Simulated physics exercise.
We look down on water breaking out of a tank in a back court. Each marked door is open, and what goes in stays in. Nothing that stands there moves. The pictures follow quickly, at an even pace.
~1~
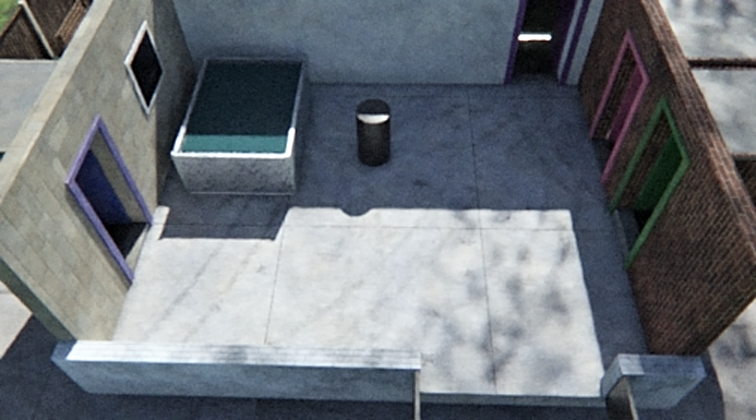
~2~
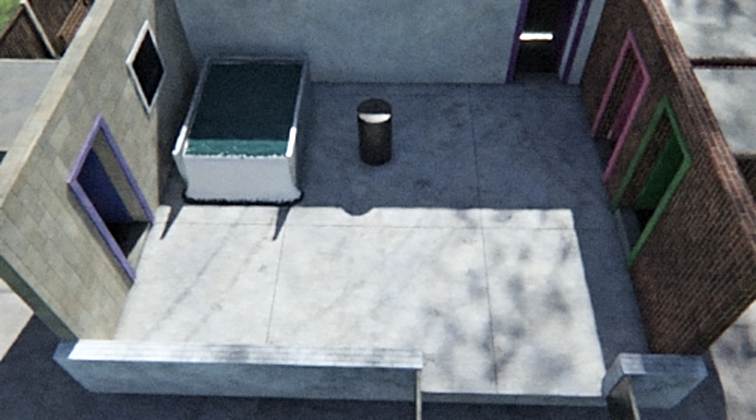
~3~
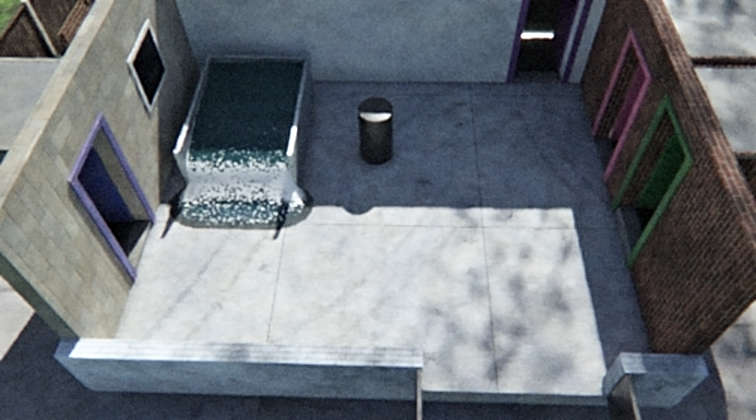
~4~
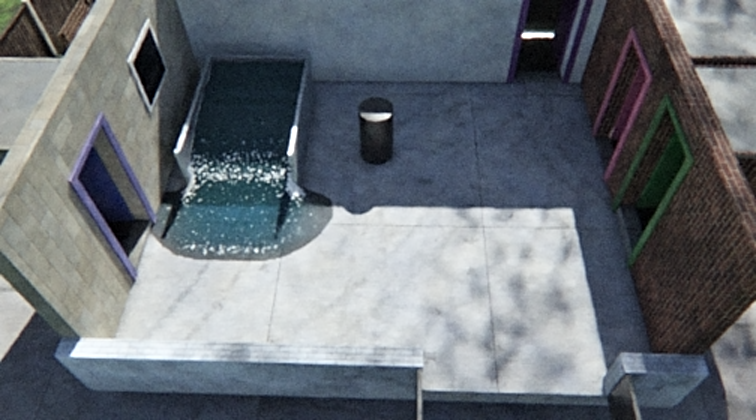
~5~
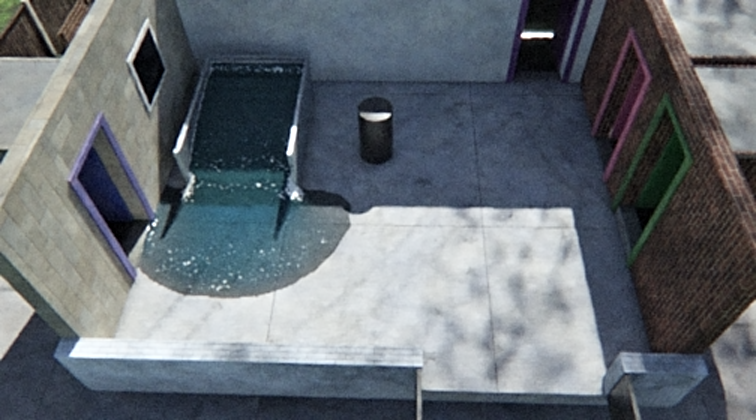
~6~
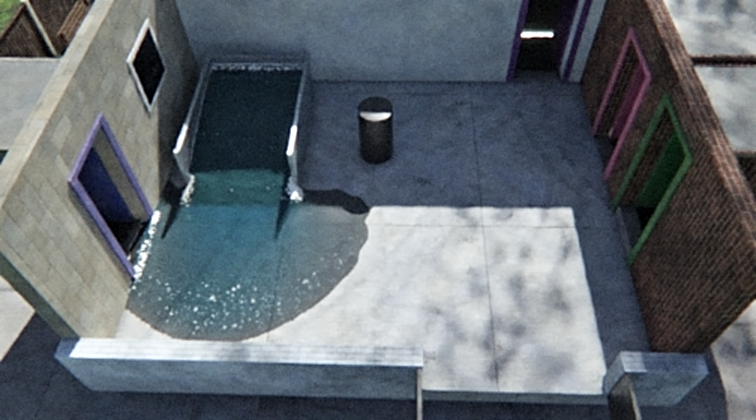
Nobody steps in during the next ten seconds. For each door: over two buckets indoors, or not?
In the end: The blue door takes more than that; the purple door takes more than that; the green door stays under that; the pink door takes more than that.
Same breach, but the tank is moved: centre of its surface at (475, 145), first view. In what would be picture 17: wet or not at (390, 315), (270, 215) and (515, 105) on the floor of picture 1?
One after the other: Covered, not flooded, not flooded.
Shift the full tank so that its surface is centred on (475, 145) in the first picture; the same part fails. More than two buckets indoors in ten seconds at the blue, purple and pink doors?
My reading: Blue door holds; purple door keeps below it; pink door lets less in.
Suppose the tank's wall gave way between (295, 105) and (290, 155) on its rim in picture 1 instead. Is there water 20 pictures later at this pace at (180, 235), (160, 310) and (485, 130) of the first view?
In that order: Free of water, no water, awash.
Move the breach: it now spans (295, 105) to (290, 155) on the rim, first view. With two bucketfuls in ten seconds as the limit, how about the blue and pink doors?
In short: Blue door keeps below it; pink door lets more in.
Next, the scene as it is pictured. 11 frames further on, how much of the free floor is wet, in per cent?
Some 35 per cent.
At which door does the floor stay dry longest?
It is the purple one.
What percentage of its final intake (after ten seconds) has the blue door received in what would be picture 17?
About 25 per cent.
A moment on, water covers 30 % of the floor; the blue door under two buckets in, the purple door not reached, the green door not reached, the pink door not reached.
Next, water covers 35 % of the floor; the blue door over two buckets in, the purple door not reached, the green door not reached, the pink door not reached.
Then, water covers 50 % of the floor; the blue door over two buckets in, the purple door not reached, the green door not reached, the pink door not reached.
Later, water covers 85 % of the floor; the blue door far over two buckets in, the purple door wet at the sill, nothing in, the green door wet at the sill, nothing in, the pink door under two buckets in.
In the end, water covers 100 % of the floor; the blue door far over two buckets in, the purple door far over two buckets in, the green door wet at the sill, nothing in, the pink door over two buckets in.
